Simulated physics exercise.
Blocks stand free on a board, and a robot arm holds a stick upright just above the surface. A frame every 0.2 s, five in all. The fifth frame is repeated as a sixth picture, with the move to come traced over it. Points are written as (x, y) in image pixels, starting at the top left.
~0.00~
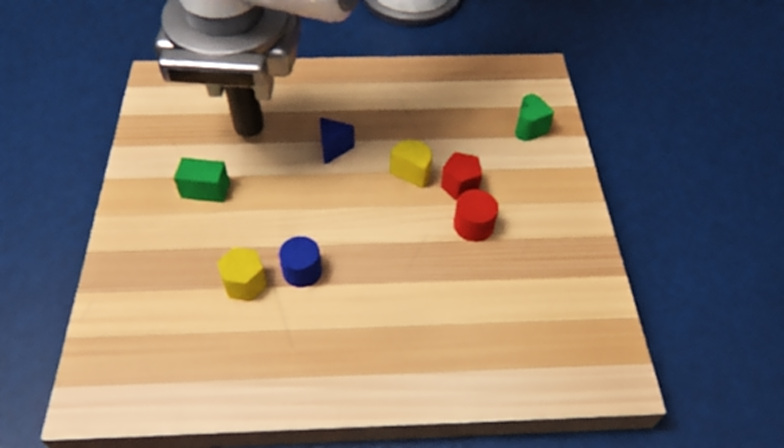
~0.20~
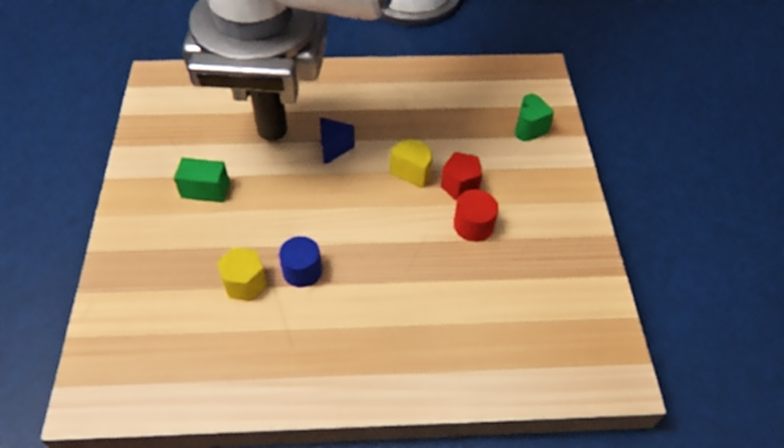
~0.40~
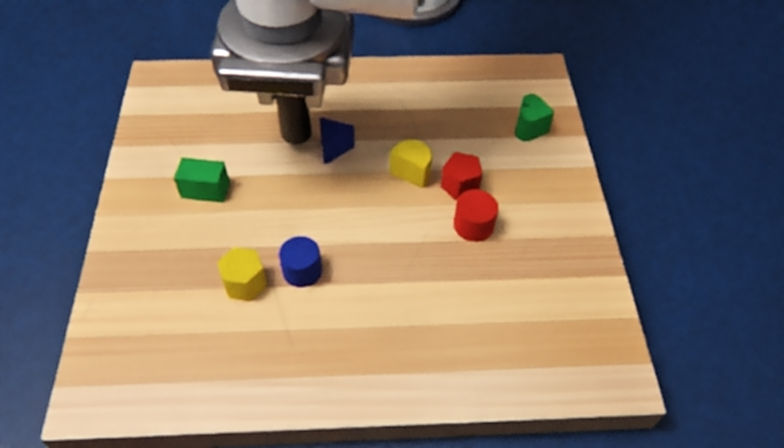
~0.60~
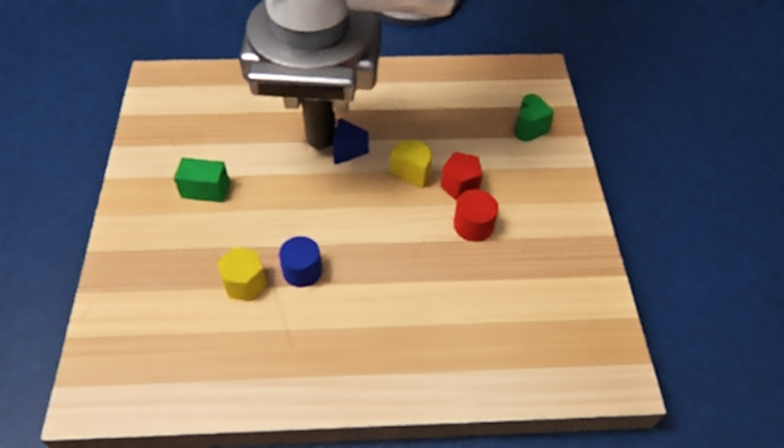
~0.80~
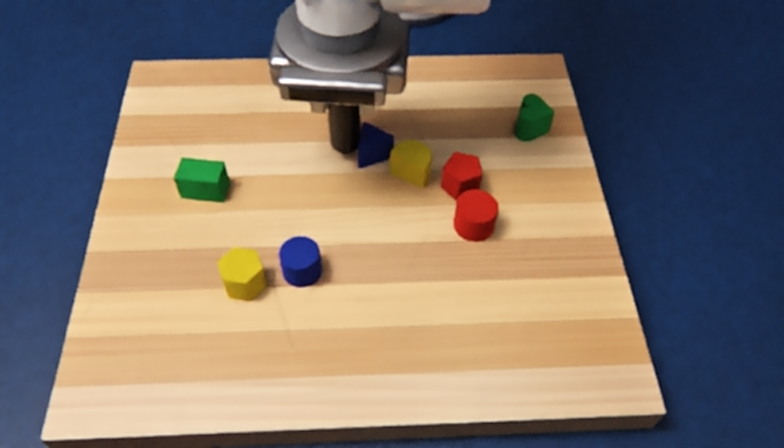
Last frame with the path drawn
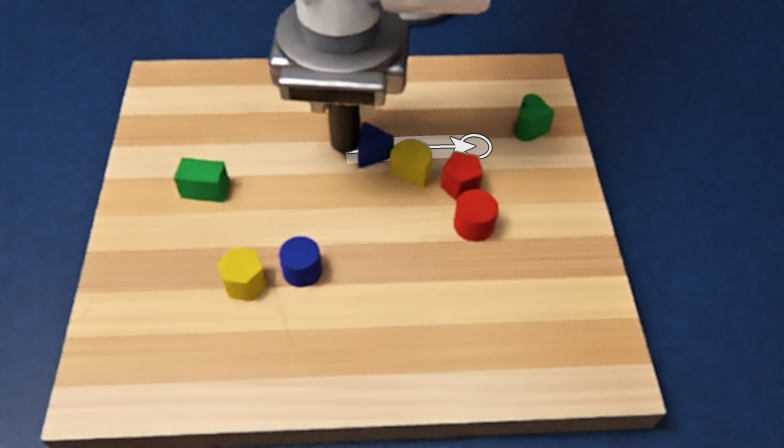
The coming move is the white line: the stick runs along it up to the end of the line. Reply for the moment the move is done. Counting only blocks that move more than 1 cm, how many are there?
Moved: Just one.
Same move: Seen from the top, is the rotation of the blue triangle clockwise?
Going by the path, yes.
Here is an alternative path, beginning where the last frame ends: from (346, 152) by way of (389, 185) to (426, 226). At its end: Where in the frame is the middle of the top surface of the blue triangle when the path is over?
I'd expect the centre of its top face to be at (398, 135).
Drawn move, from (346, 152) over (389, 149) and (432, 147) to (475, 146).
The first path, step by step. One third of the way, stick (390, 139); blue triangle (419, 131); yellow half-round block (416, 154).
Two thirds of the way, stick (435, 137); blue triangle (462, 133), turned 20° clockwise; yellow half-round block (416, 154).
At the end, stick (477, 137); blue triangle (500, 140), turned 40° clockwise; yellow half-round block (416, 154); red pentagonal block still.
